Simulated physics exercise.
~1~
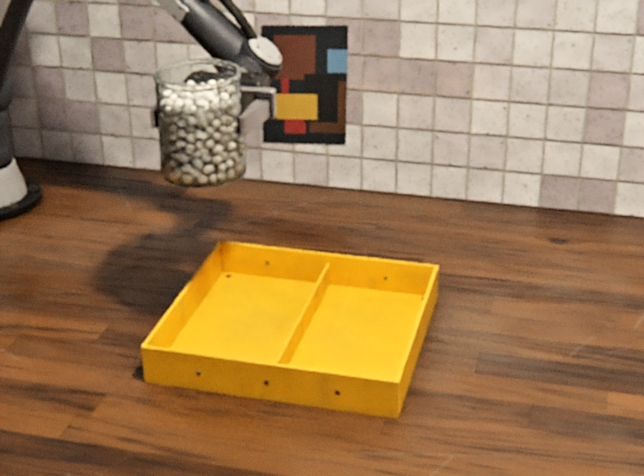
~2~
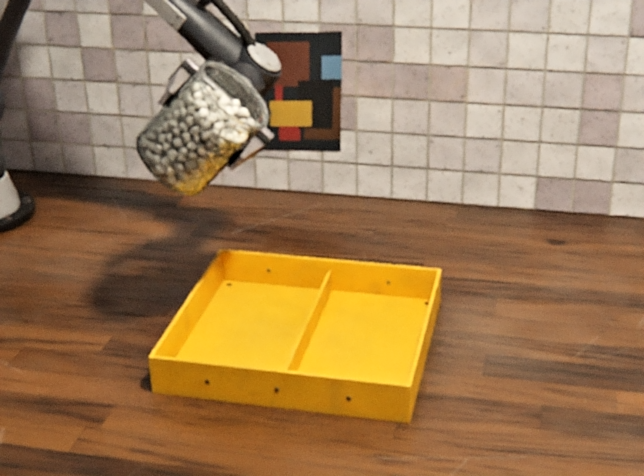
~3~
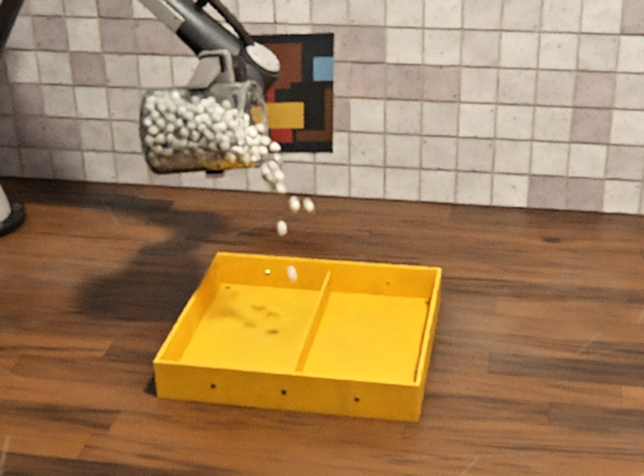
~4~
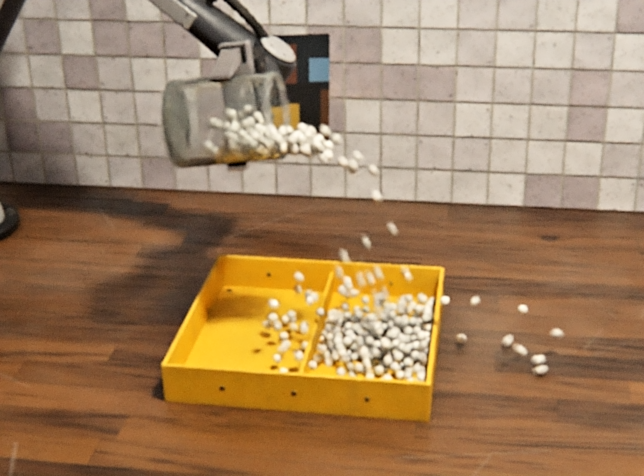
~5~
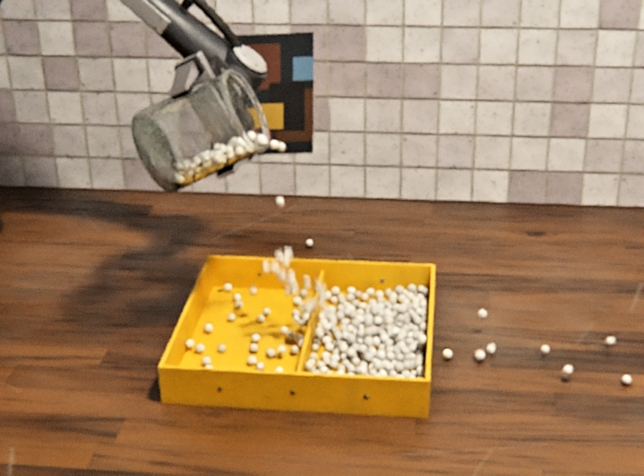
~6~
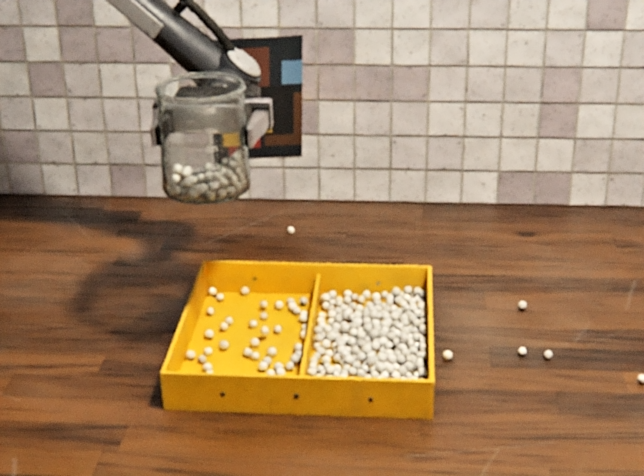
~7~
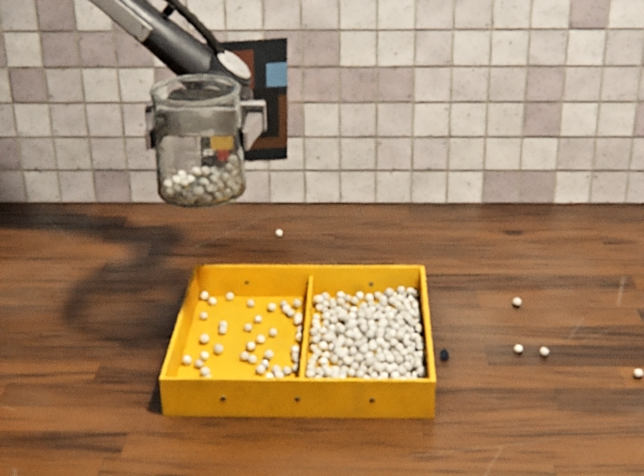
On a wooden counter before a tiled wall, a robotic arm holds a clear cup full of small whitish beads above a yellow tray split in two by a divider. The arm tips the cup to the right until it lies on its side, and beads begin spilling into the left part. The stream then shifts rightward, heaping the right part while several beads scatter across the counter. The arm swings the cup back upright as the flow thins. Finally the right part is full, the left is sparsely dotted, and some beads remain in the cup.
